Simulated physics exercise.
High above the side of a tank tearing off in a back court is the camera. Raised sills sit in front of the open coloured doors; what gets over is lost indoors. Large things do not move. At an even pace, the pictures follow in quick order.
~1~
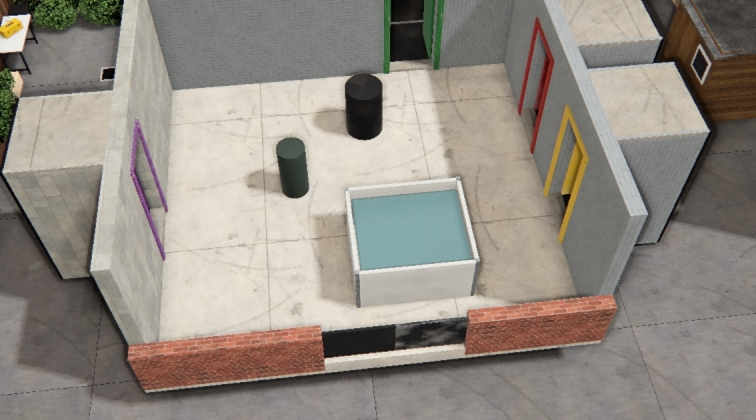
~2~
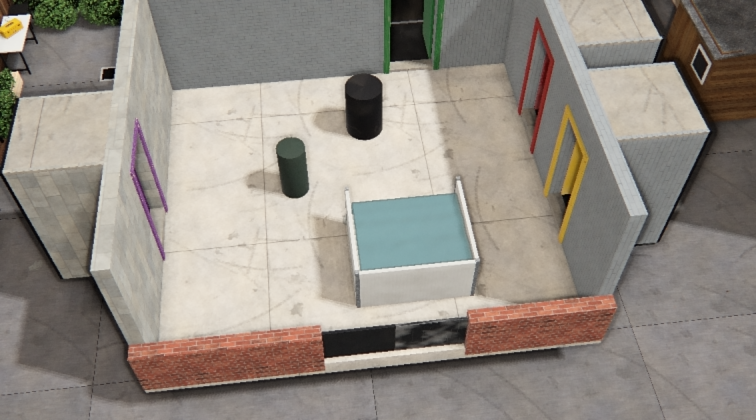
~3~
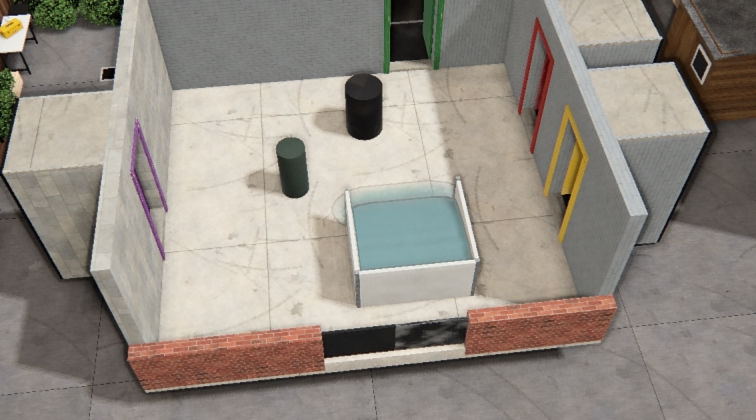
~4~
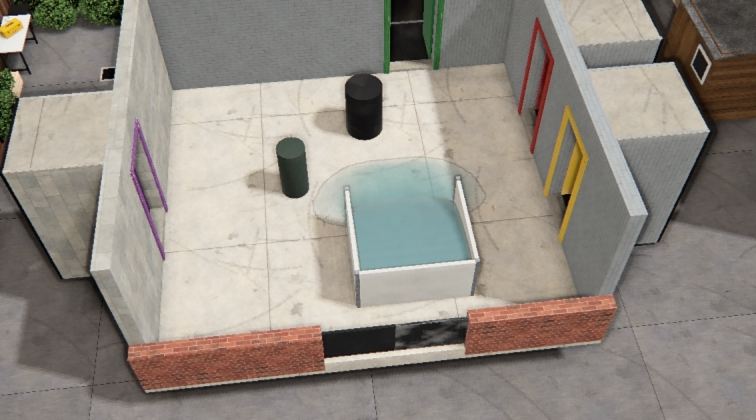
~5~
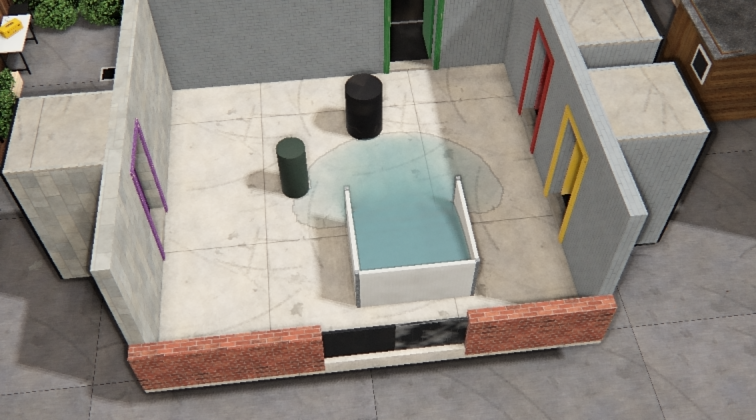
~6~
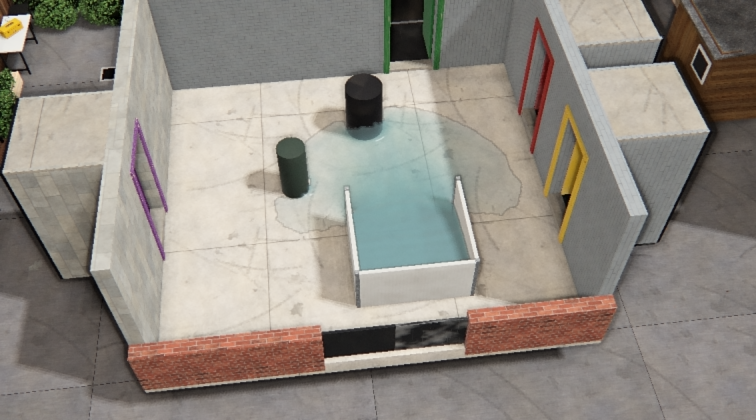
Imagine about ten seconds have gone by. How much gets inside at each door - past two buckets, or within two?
The yellow door within two, the red door within two, the green door past two, the purple door within two.
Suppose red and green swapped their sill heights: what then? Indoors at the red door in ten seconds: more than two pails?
After the swap, red ends up over.
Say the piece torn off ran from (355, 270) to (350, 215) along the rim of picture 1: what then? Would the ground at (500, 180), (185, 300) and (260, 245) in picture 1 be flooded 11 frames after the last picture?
Log: Point 1 unreached; point 2 inundated; point 3 inundated.
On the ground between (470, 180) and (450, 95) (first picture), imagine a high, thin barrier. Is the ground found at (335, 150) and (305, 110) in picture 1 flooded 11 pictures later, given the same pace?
One after the other: Covered, wet.
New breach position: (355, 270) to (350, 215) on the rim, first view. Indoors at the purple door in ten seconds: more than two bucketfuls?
At the purple door, the flow beats the threshold.
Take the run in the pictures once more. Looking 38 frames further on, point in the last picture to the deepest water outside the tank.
I'd mark about pixel (560, 324).
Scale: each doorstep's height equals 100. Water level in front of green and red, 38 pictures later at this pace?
Approx. 100 % then 30 %.
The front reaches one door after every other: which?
Answer - the door marked purple.
A moment on, water covers 40 % of the floor; the yellow door not reached, the red door wet at the sill, nothing in, the green door over two buckets in, the purple door not reached.
Next, water covers 45 % of the floor; the yellow door wet at the sill, nothing in, the red door wet at the sill, nothing in, the green door far over two buckets in, the purple door not reached.
Then, water covers 55 % of the floor; the yellow door wet at the sill, nothing in, the red door wet at the sill, nothing in, the green door far over two buckets in, the purple door wet at the sill, nothing in.
Later, water covers 85 % of the floor; the yellow door wet at the sill, nothing in, the red door wet at the sill, nothing in, the green door far over two buckets in, the purple door wet at the sill, nothing in.
In the end, water covers 100 % of the floor; the yellow door wet at the sill, nothing in, the red door wet at the sill, nothing in, the green door far over two buckets in, the purple door wet at the sill, nothing in.
